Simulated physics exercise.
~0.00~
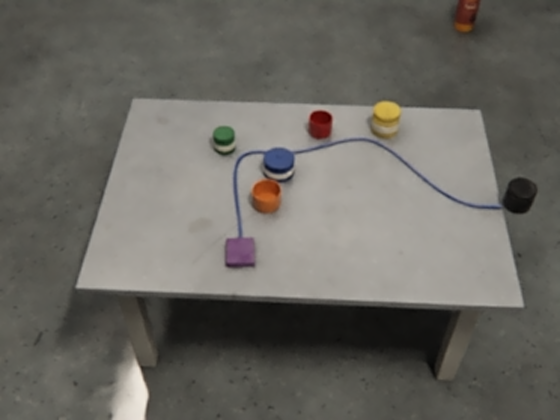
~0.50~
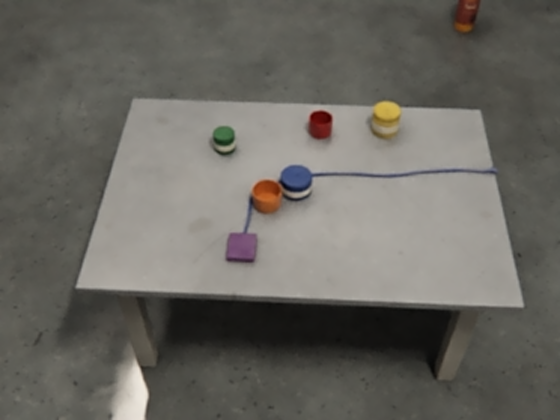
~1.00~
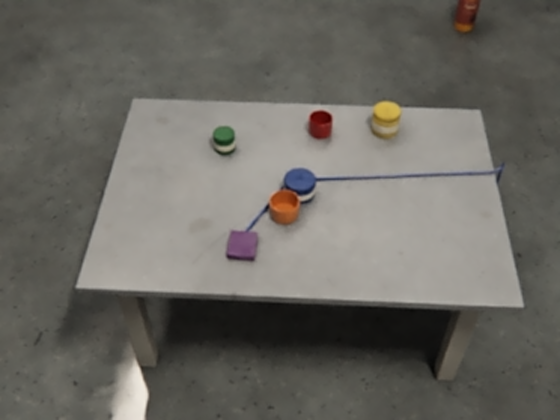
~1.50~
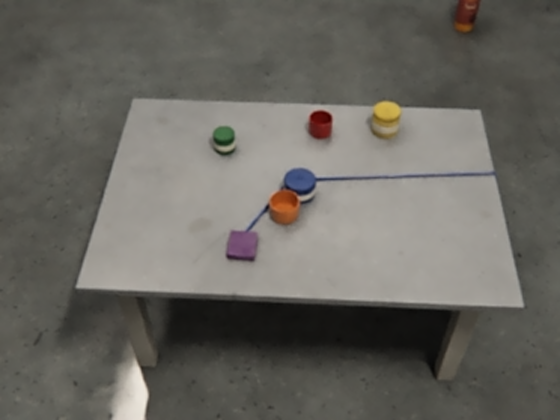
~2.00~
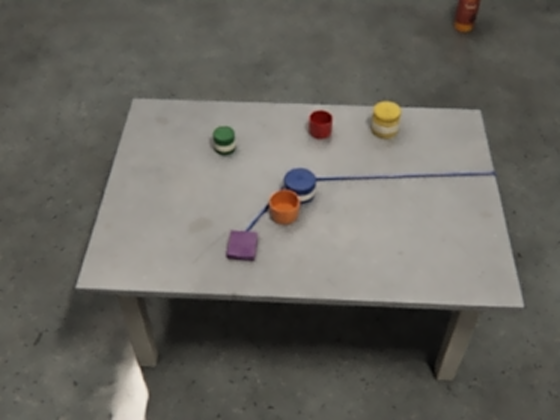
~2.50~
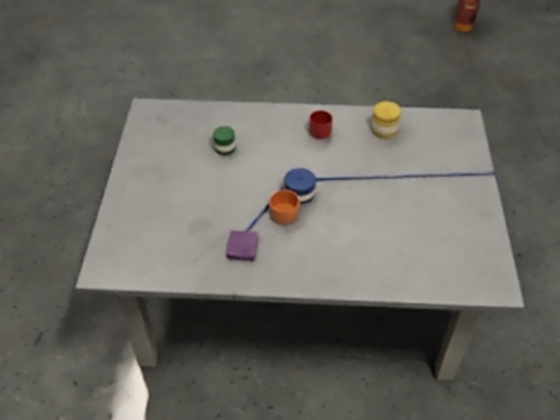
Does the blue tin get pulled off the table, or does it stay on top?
The blue tin stays on the table. It only shifts a moderate way to the right and toward the near side before coming to rest.
A black cylinder drops at right, its cable dragging the blue tin and orange mug slightly.
